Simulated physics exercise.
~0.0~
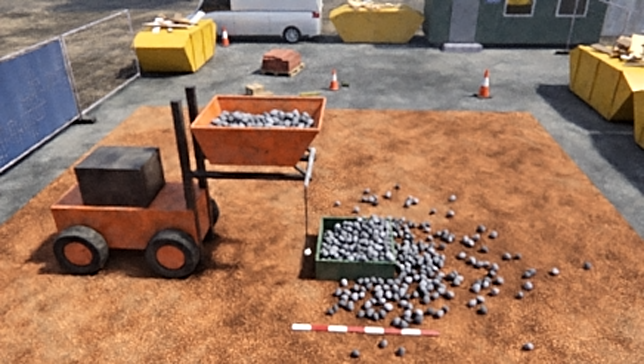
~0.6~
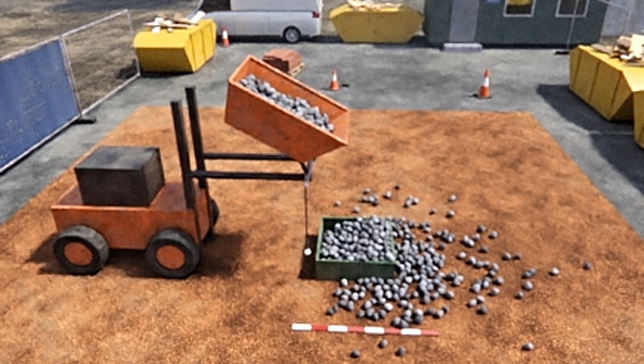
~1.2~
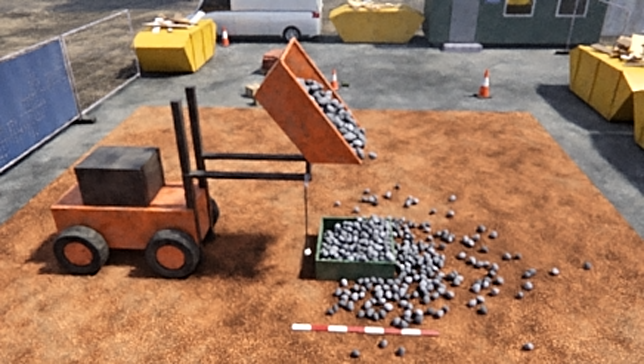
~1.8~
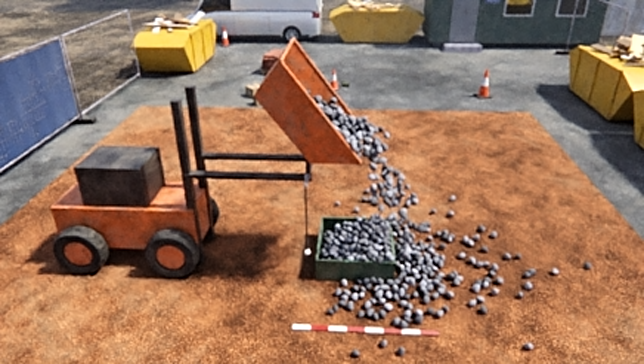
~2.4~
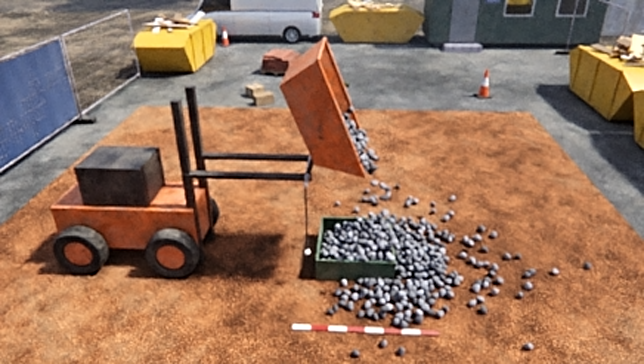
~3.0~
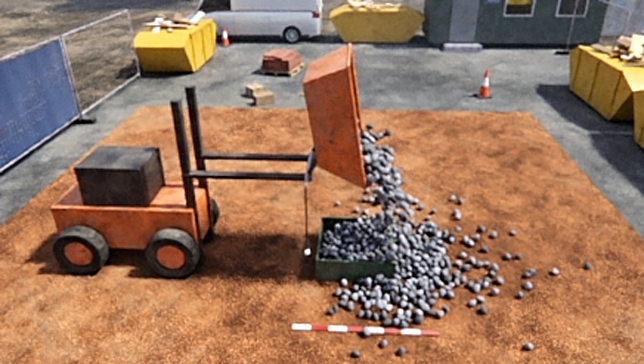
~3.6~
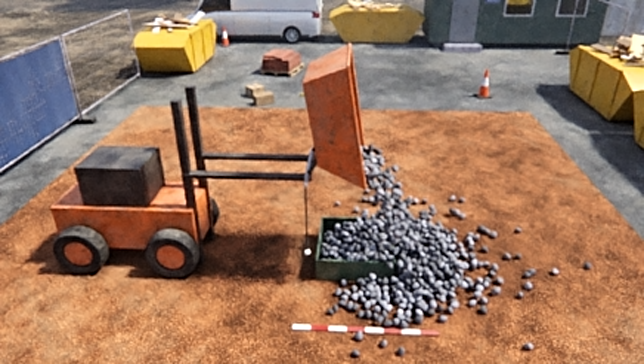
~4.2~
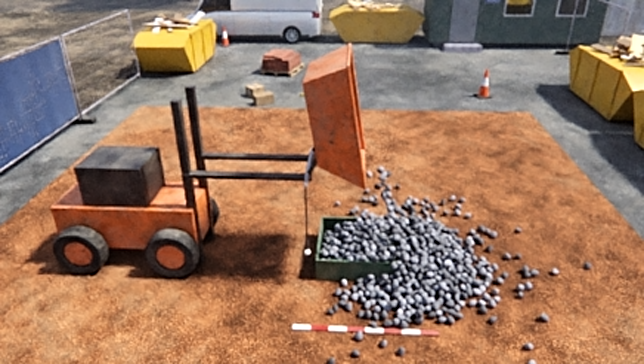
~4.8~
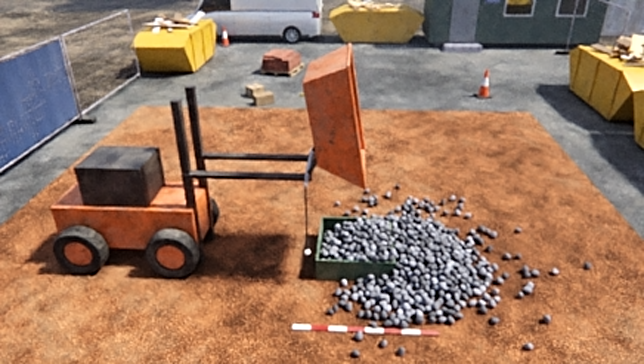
An orange fork truck at the left of a rust-brown dirt yard, seen from above, holds a raised orange skip of grey stones over a small green bin already heaped full, with more stones scattered to its right. Yellow containers, a white van and traffic cones stand behind. The skip tips steeply to the right, and stones slide out onto the heap. It then tips further, almost upright, and the rest pour down, spilling over and beyond the bin. Finally the skip hangs empty and still above a wider pile that reaches the red and white bar.
